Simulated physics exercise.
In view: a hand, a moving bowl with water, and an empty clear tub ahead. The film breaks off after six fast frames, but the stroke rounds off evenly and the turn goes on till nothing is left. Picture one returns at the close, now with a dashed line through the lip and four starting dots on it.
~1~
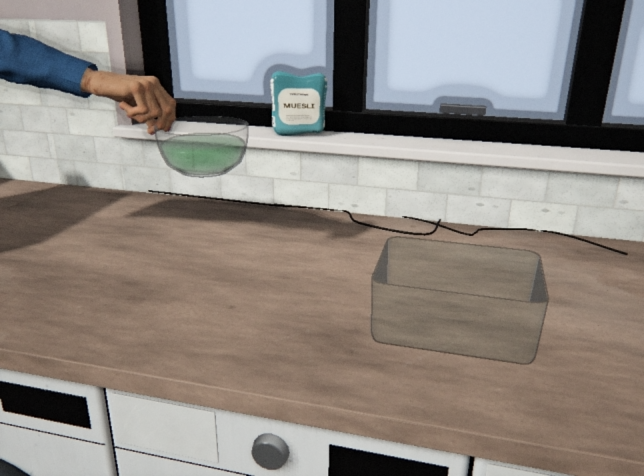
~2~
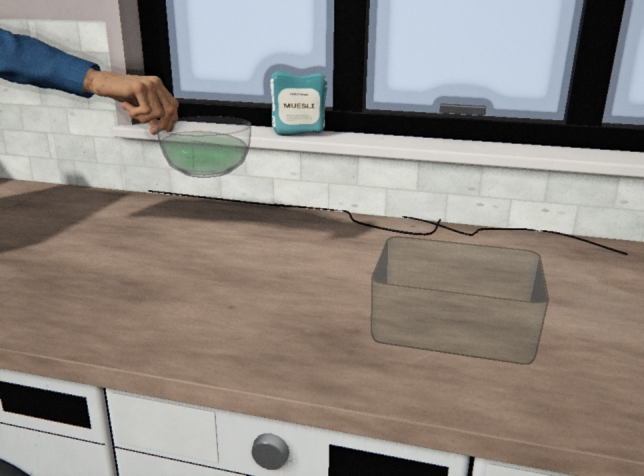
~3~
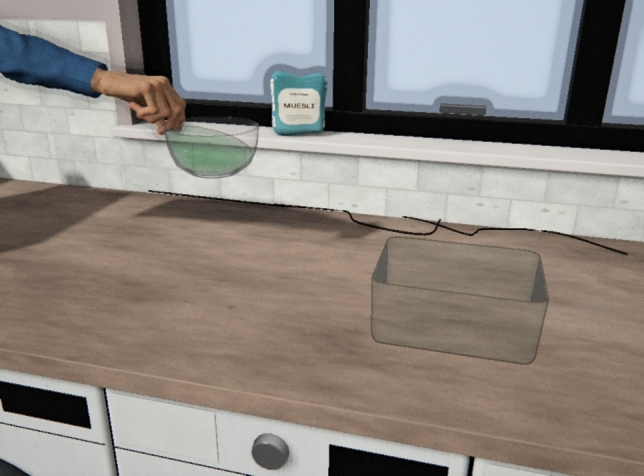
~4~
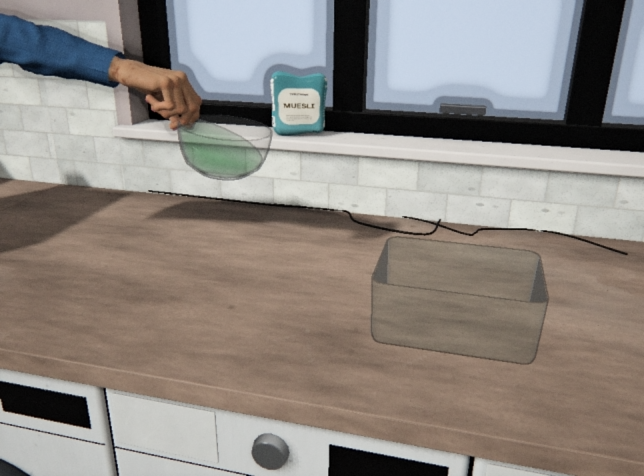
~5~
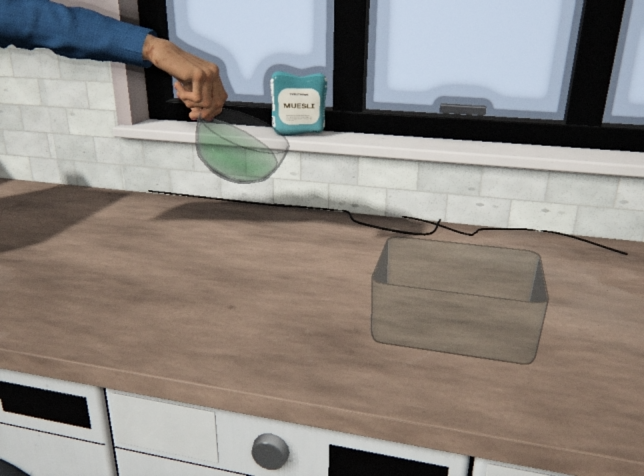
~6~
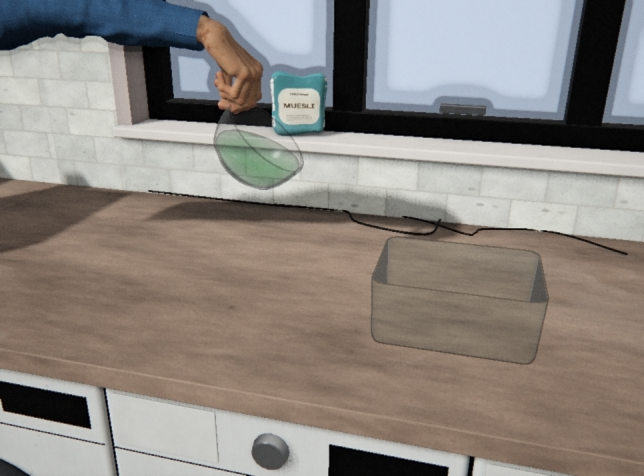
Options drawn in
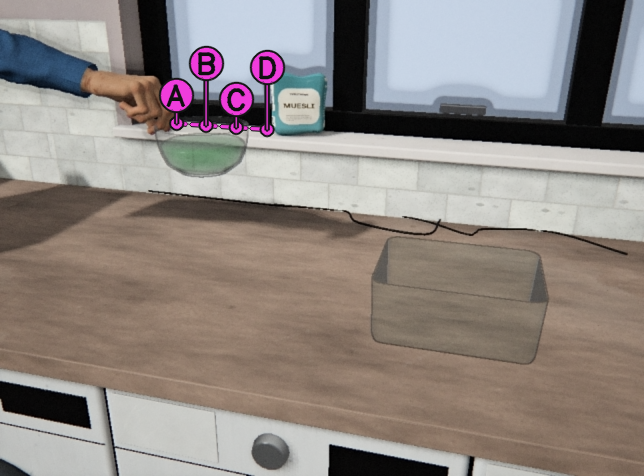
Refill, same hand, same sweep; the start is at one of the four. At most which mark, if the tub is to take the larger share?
Go for D.
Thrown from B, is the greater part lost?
Yes, that goes wrong.
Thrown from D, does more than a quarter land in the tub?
Yes, it does.
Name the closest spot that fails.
It is C.
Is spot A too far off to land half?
Yes.
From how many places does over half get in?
One.
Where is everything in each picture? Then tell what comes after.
In the first frame, upright, lip at (243, 128); tub from (371, 338) to (535, 362); nothing has left yet.
In the second frame, upright, lip at (246, 128); nothing has left yet.
In the third frame, upright, lip at (254, 129); nothing has left yet.
In the fourth frame, tipped about 7°, lip at (268, 135); nothing has left yet.
In the fifth frame, tipped about 22°, lip at (286, 149); nothing has left yet.
In the sixth frame, tipped about 43°, lip at (300, 168); nothing has left yet.
In magenta, A at (176, 123); B at (206, 125); C at (236, 127); D at (267, 129).
With A, about 0 % lands in the tub, 100 % falls short.
With B, about 0 % lands in the tub, 98 % falls short.
With C, about 27 % lands in the tub, 67 % falls short and 6 % goes beside or beyond.
With D, about 68 % lands in the tub, 18 % falls short and 13 % goes beside or beyond.
